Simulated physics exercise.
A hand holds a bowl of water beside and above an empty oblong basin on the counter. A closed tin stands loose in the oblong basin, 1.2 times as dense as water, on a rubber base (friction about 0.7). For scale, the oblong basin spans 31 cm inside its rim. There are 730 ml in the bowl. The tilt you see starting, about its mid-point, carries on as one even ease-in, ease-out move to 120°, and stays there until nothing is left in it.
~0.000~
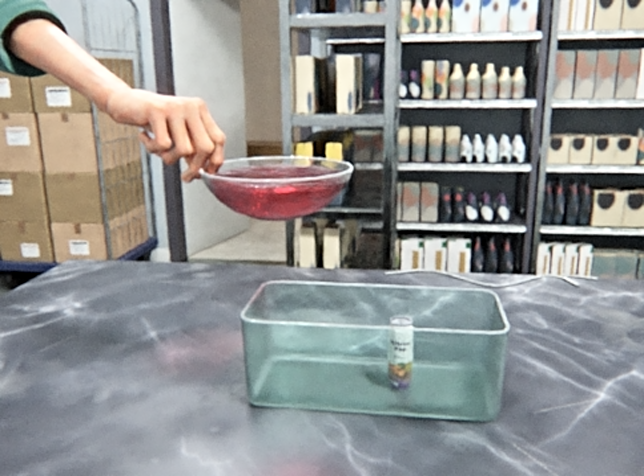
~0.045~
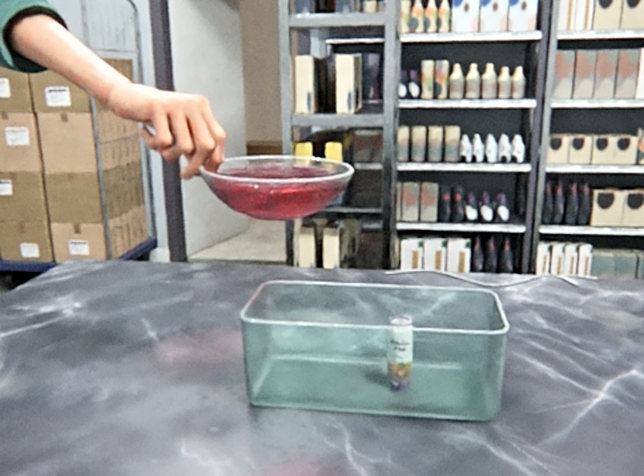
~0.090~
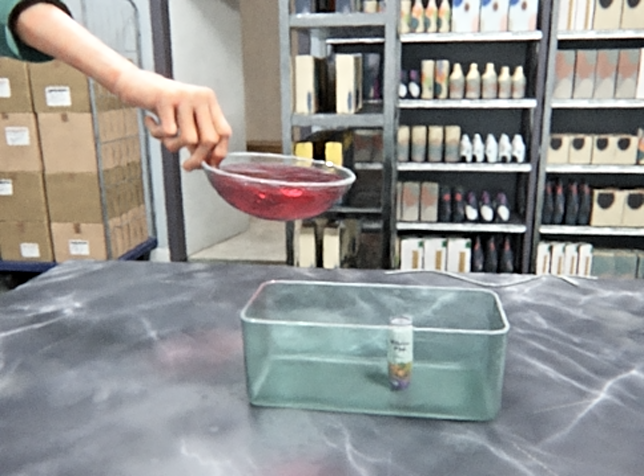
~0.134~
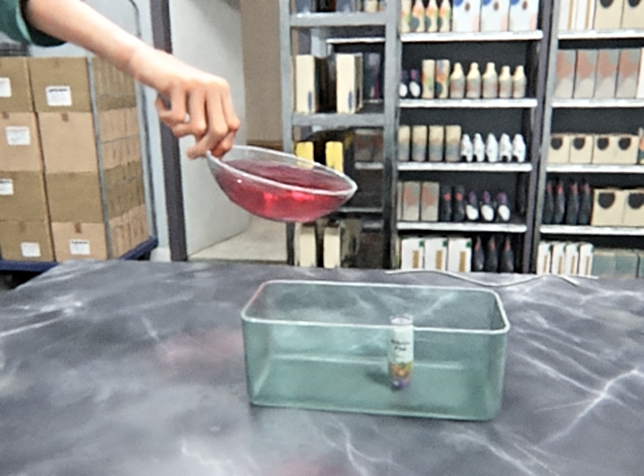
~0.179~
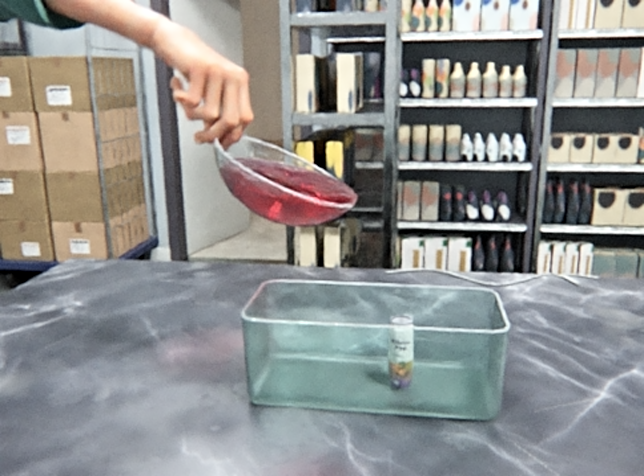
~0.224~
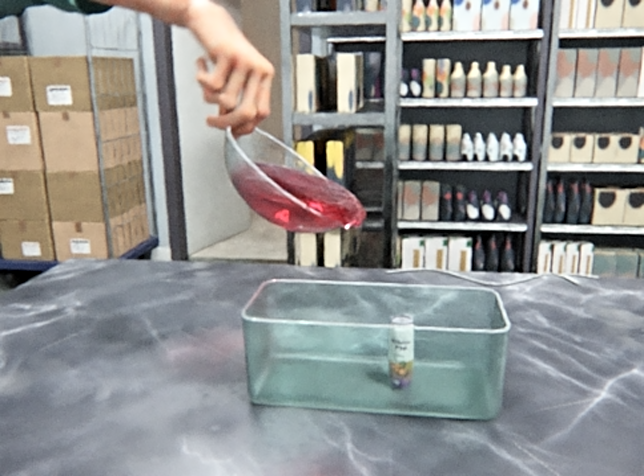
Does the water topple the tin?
The tin falls.
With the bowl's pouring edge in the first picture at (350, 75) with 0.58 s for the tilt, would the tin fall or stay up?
Then it stays up.
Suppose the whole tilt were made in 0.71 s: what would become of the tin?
The tin falls.
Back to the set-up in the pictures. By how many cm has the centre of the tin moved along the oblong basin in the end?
Some 3.5 cm.
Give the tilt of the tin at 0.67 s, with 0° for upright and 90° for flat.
Near 10° from upright.
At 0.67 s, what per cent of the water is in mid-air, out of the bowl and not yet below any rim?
Near 7 in a hundred.
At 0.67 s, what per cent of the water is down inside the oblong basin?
Near 88 in a hundred.
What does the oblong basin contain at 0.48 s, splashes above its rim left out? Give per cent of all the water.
Some 94 per cent.
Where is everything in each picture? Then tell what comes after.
Tilt 0°; pouring edge (352, 170); surface from (211, 174) to (348, 175); the oblong basin's rim runs from (253, 300) to (502, 311); the tin's top is at (401, 324), in the first frame.
Tilt 2°; pouring edge (352, 172); surface from (211, 172) to (348, 177), in the second frame.
Tilt 7°; pouring edge (353, 179); surface from (213, 167) to (349, 182), in the third frame.
Tilt 15°; pouring edge (355, 190); surface from (217, 163) to (352, 186), in the fourth frame.
Tilt 26°; pouring edge (353, 204); surface from (225, 160) to (337, 189); 3 per cent is over the edge, in the fifth frame.
Tilt 39°; pouring edge (348, 220); surface from (234, 163) to (324, 189); 14 per cent is over the edge, in the sixth frame.
After 0.48 s the tilt is 112° and 0 per cent is still to pour; the tin stands where it began.
After 0.67 s the tilt is 120° and 0 per cent is still to pour; the tin leans 8°.
After 0.87 s the tilt is 120° and 0 per cent is still to pour; the tin leans 25°.
After 1.08 s the tilt is 120° and 0 per cent is still to pour; the tin lies on its side.
In the end the tin lies on its side.
